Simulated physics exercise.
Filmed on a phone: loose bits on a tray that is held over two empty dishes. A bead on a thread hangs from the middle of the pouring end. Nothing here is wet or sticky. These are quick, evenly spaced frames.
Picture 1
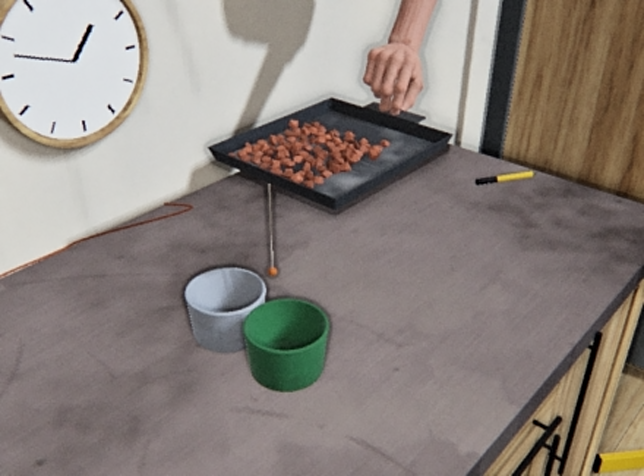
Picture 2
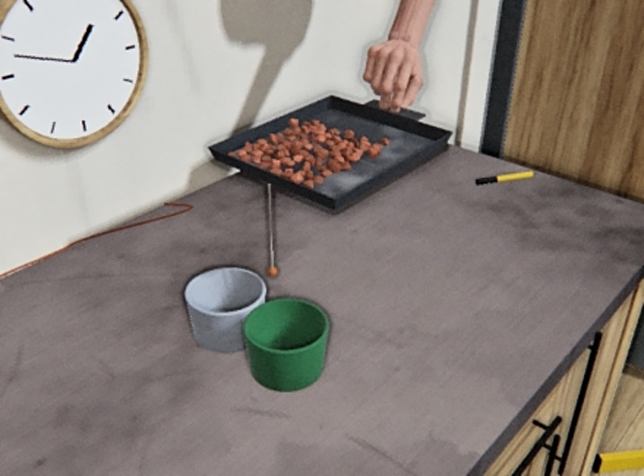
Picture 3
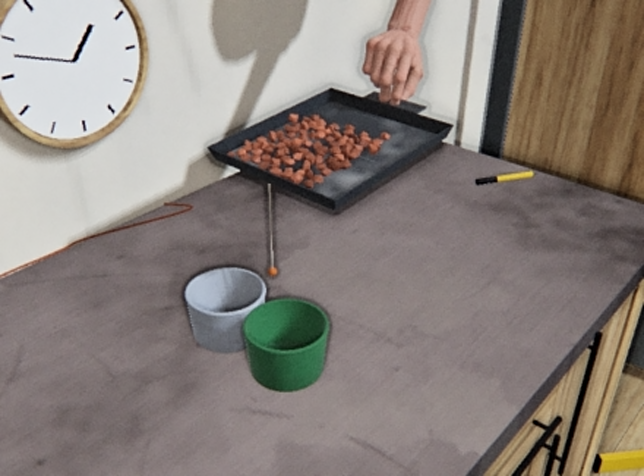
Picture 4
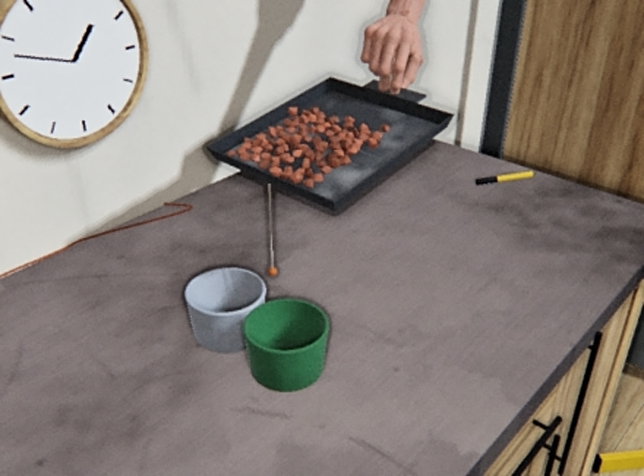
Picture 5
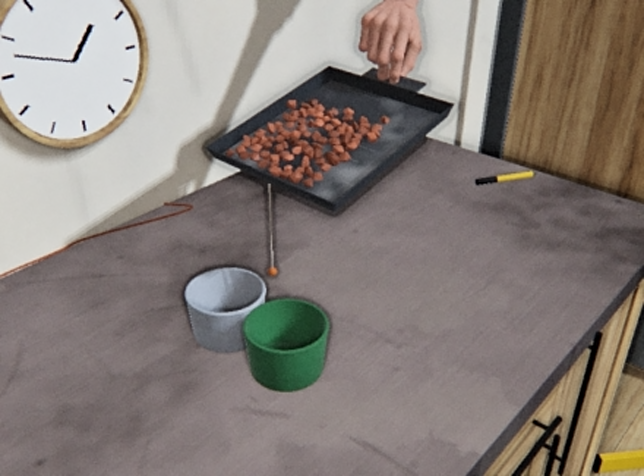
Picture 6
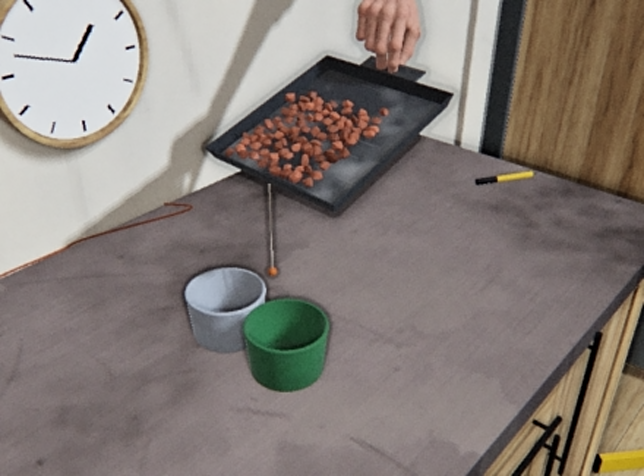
A dark tray of reddish crushed bits, held by a hand at its far end, started out still, then tilted gradually as the hand raised that end, above a grey dish and a green one.
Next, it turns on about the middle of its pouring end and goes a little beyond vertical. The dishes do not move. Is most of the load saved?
Caught overall: More than half.
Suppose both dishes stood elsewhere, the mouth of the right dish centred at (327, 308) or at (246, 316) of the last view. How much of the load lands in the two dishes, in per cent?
The first gives 10 %, the second 80 %.
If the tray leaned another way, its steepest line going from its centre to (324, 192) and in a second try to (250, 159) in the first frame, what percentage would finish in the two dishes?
The first gives 40 %, the second 0 %.
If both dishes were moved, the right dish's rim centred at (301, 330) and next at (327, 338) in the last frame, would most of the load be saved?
At the first place most of it, at the second over half.
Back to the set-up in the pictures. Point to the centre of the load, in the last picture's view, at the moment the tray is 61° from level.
Roughly at (273, 163).
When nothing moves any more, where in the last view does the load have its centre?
Close to (246, 342).
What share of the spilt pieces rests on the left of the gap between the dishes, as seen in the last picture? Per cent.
Roughly 80 in a hundred.
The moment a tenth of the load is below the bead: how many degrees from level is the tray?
Roughly 85°.
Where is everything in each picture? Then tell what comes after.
In the first picture, corners of the pouring end near (215, 147) and (335, 195), level; middle of the load near (304, 155), bits of crushed brick; left dish near (198, 325); right dish near (258, 362); bead on its thread near (272, 272).
In the second picture, corners of the pouring end near (215, 147) and (335, 195), level; middle of the load near (304, 154).
In the third picture, corners of the pouring end near (214, 147) and (334, 196), tipped barely, lowest at the right corner; middle of the load near (304, 151).
In the fourth picture, corners of the pouring end near (214, 146) and (334, 197), tipped a little, lowest at the right corner; middle of the load near (303, 148).
In the fifth picture, corners of the pouring end near (213, 146) and (333, 199), tipped a little, lowest at the right corner; middle of the load near (303, 144).
In the sixth picture, corners of the pouring end near (212, 146) and (333, 200), tipped clearly, lowest at the right corner; middle of the load near (302, 140); left dish near (198, 325); right dish near (258, 362).
Shortly afterwards, tray tipped steeply; all but a few on the tray; only a few outside both; only a few in the air.
Next, tray tipped right over; near a quarter on the tray; a little in the right dish; near a quarter in the left dish; a little outside both; near half in the air.
Some moments later, tray tipped past a quarter turn; near half in the right dish; near half in the left dish; a little outside both.
In the end, tray tipped past a quarter turn; near half in the right dish; near half in the left dish; a little outside both.
